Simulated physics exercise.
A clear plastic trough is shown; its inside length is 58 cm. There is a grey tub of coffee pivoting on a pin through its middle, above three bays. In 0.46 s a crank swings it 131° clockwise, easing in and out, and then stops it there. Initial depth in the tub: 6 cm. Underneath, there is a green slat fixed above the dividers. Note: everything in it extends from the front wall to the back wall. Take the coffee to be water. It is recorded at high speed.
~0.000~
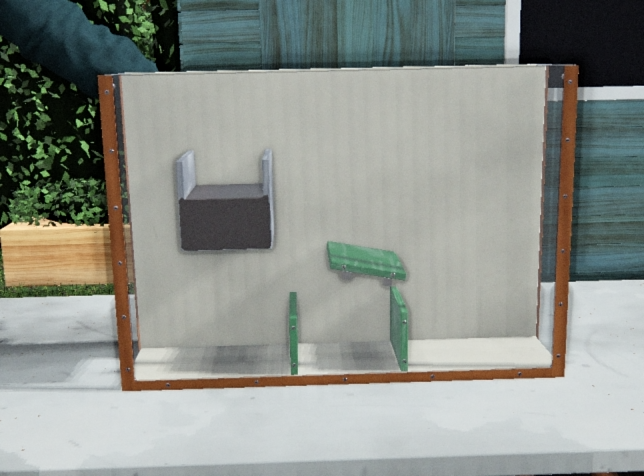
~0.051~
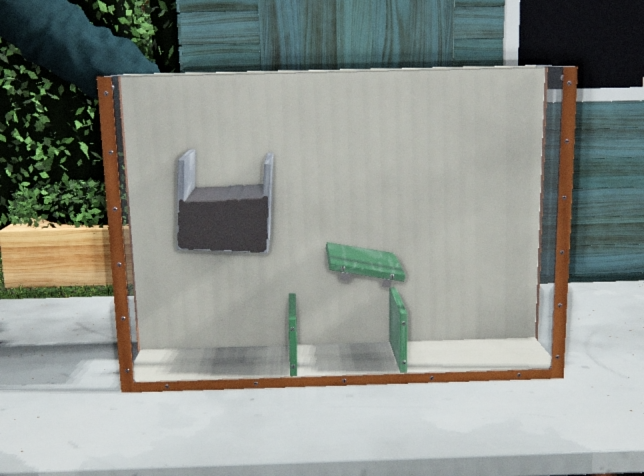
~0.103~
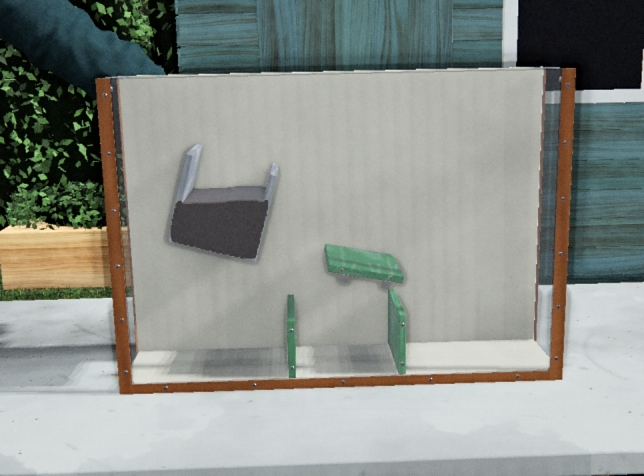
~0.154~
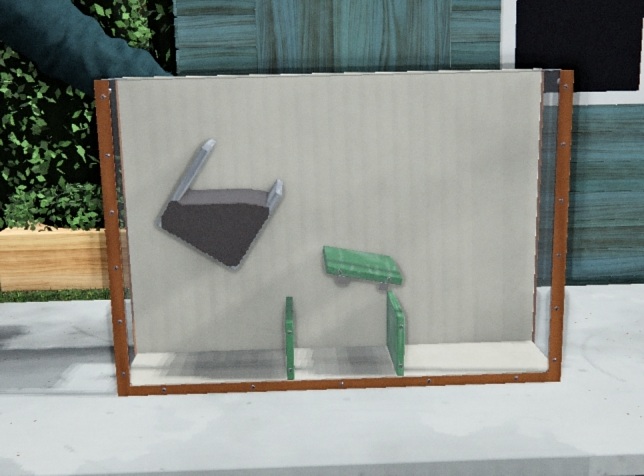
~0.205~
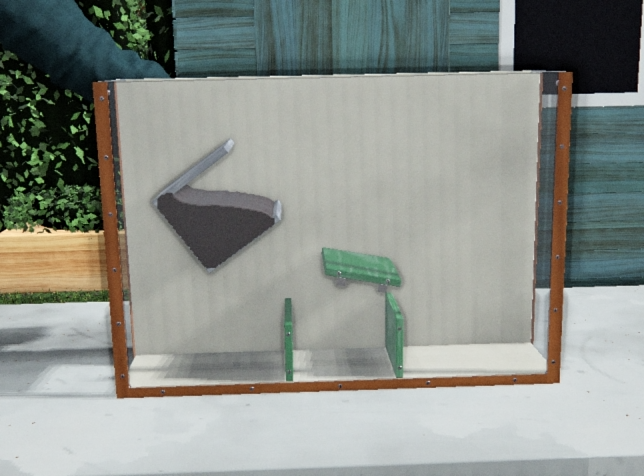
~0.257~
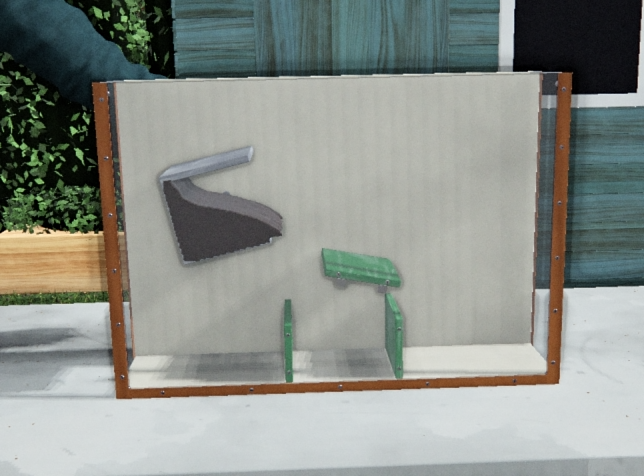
A grey tub of dark coffee tilts steeply clockwise inside a clear trough, the liquid sliding toward its lower right wall.
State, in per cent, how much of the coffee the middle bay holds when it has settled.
30 %.
After 0.45 s 55 per cent has yet to come down; below, left 19, middle 26, right 0.
After 0.69 s 20 per cent has yet to come down; below, left 54, middle 26, right 0.
After 1.02 s 0 per cent has yet to come down; below, left 70, middle 30, right 0.
In the end the left bay holds 70, the middle 30 and the right 0 per cent.
